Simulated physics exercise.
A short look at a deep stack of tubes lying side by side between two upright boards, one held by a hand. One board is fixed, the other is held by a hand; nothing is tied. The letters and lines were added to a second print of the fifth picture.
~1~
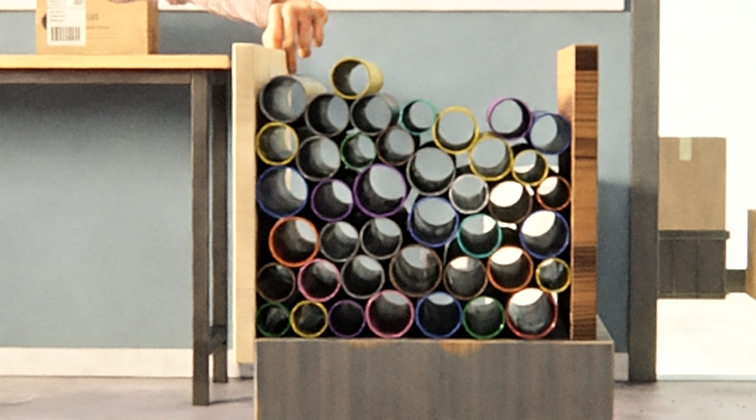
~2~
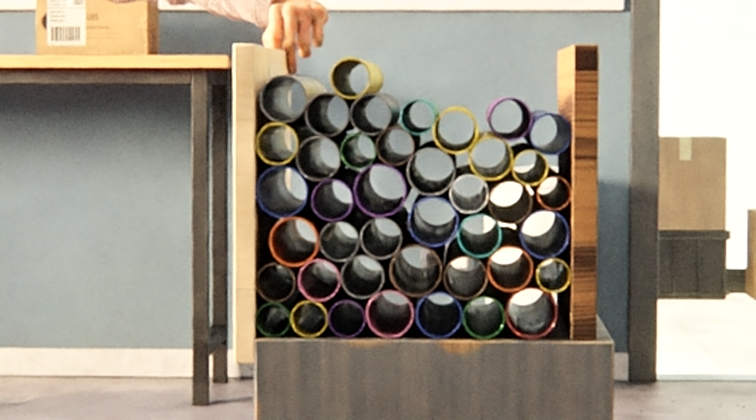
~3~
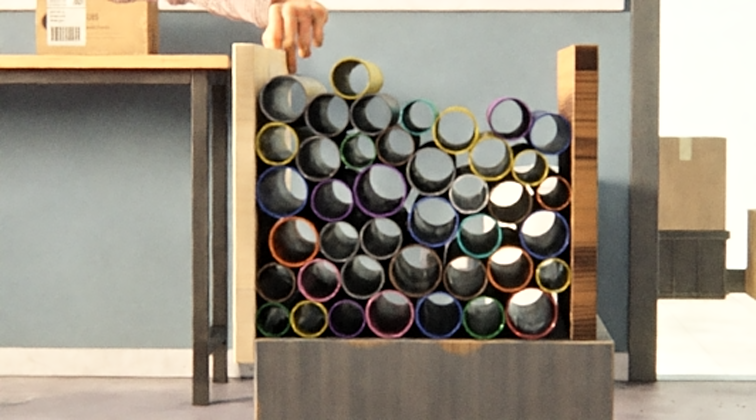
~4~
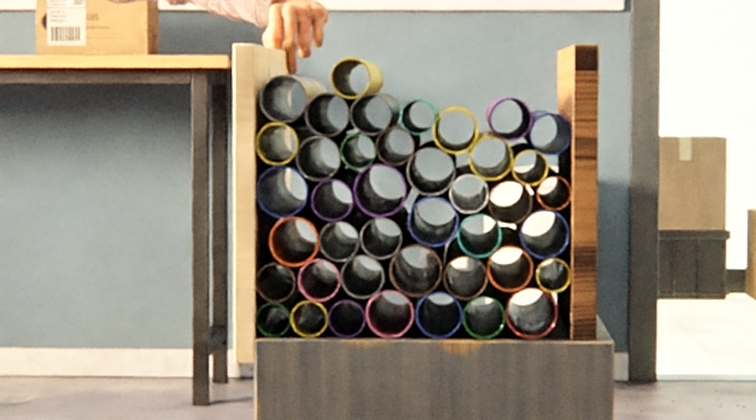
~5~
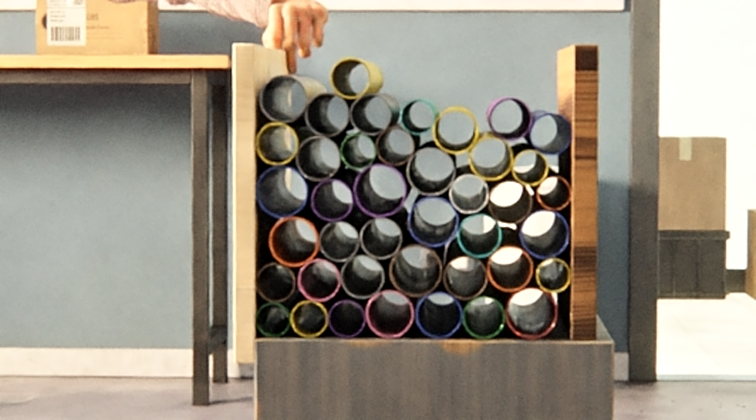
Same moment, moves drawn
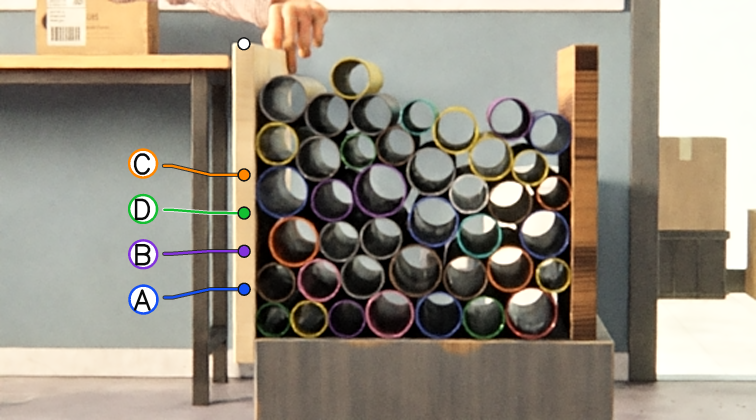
In a room with a blue-grey wall, seen level from the front by a still camera, a wooden-topped table with a cardboard box stands at left and another box sits at far right. Dark tubes with purple, yellow, green, blue and orange rims lie stacked between a pale left board and a brown right one on a dark base. A hand stays at the left board's top, and nothing visibly moves.
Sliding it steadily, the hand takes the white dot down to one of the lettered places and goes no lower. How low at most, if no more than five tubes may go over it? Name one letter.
D is the limit.
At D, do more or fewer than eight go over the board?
Fewer than eight.
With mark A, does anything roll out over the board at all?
At A: Yes.
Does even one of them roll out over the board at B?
At B: Yes.
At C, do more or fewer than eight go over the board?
It loses fewer than eight.
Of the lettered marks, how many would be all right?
The number is two.
On the marked copy, A at (245, 290); B at (244, 252); C at (244, 175); D at (244, 213); the white dot at (244, 44).
With D. Early on, top of the board (255, 137).
Further on, top of the board (255, 212).
At the end, top of the board (255, 212), five out over the board.
As for the rest, A six out over the board; B six out over the board; C two out over the board.
